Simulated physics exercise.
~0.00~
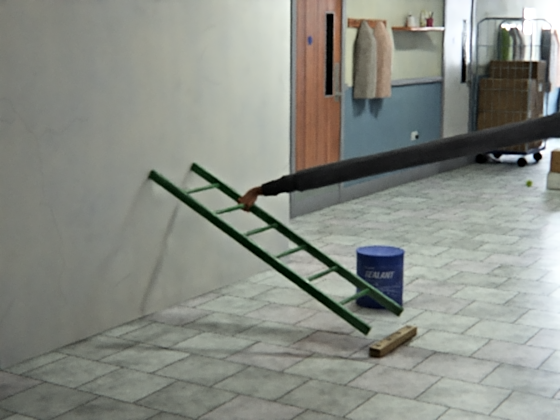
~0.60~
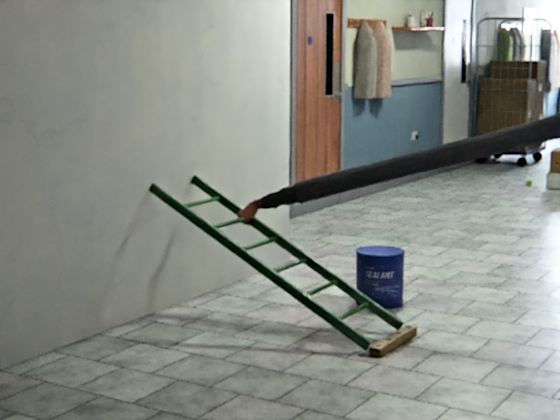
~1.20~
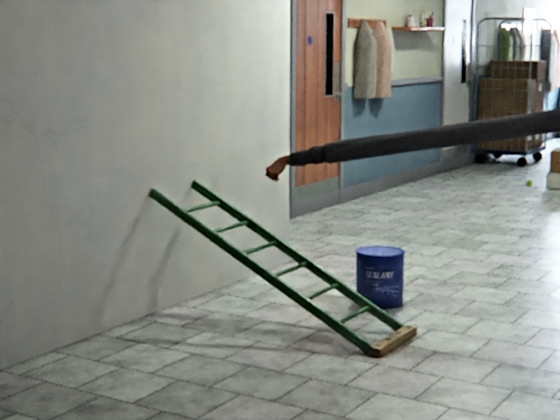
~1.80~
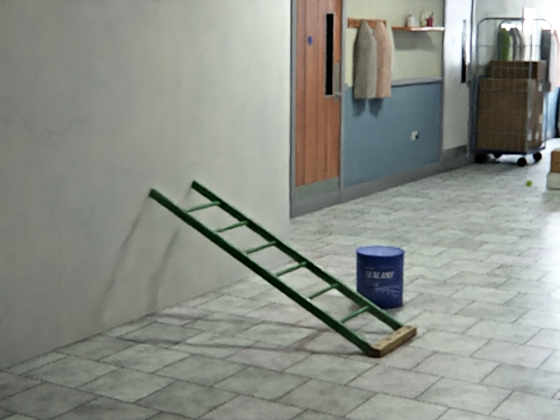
The clip opens on a grey-tiled corridor, where a hand at the end of a long dark sleeve, reaching in from the right, holds a green ladder-like rack at a low slant against the pale wall on the left. A wooden batten lies on the floor near its feet, with a blue pail just behind. The rack shifts down slightly until its feet meet the batten. The hand then lets go and draws back to the right, leaving the view. The rack stays leaning against the wall, still, with the batten and pail unmoved.
